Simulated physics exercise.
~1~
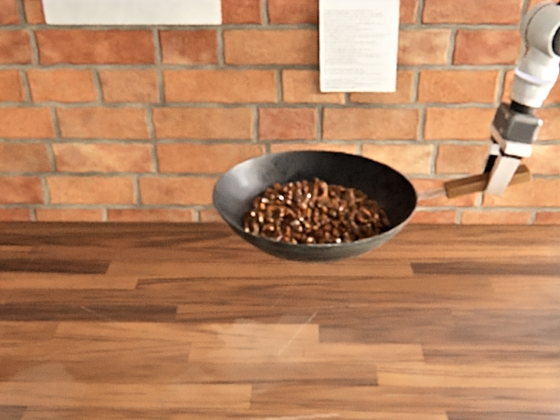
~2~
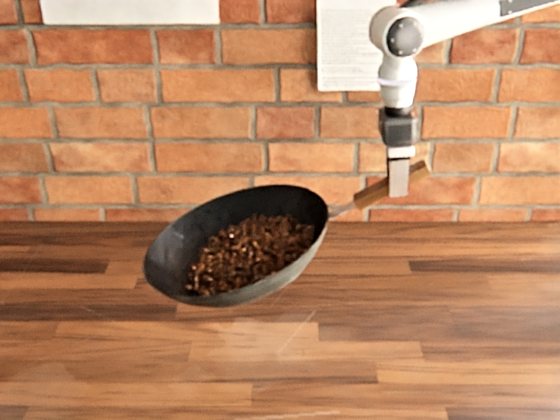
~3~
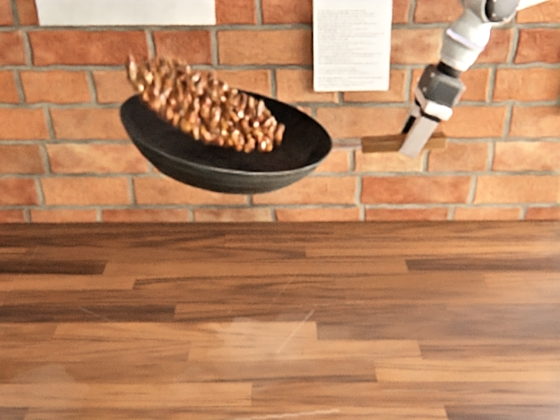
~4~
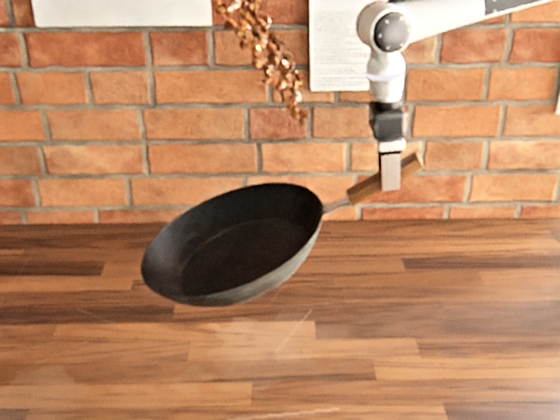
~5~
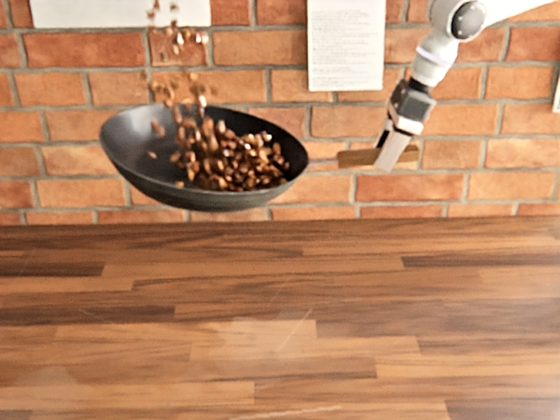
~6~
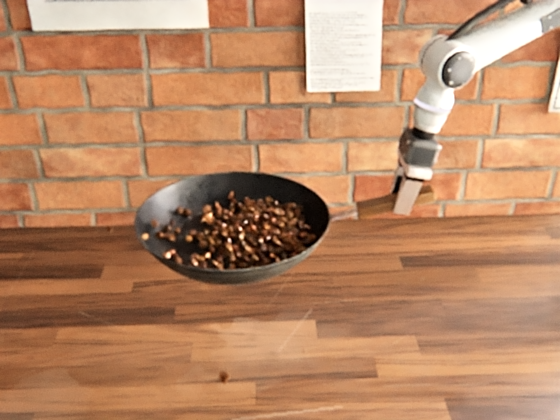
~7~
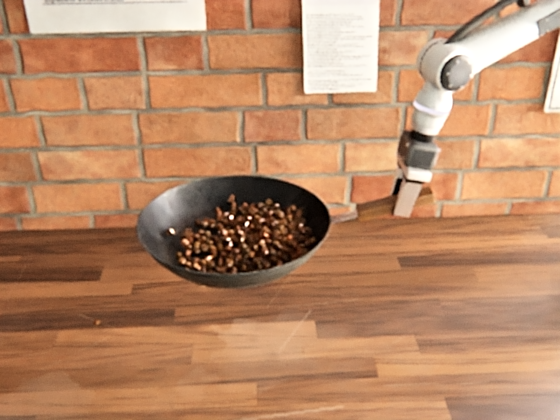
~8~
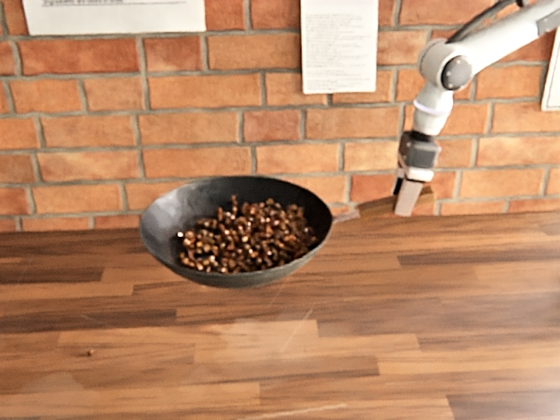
Robot arm tossing small brown pellets high from a dark frying pan and catching nearly all, a stray piece dropping onto the wooden table.
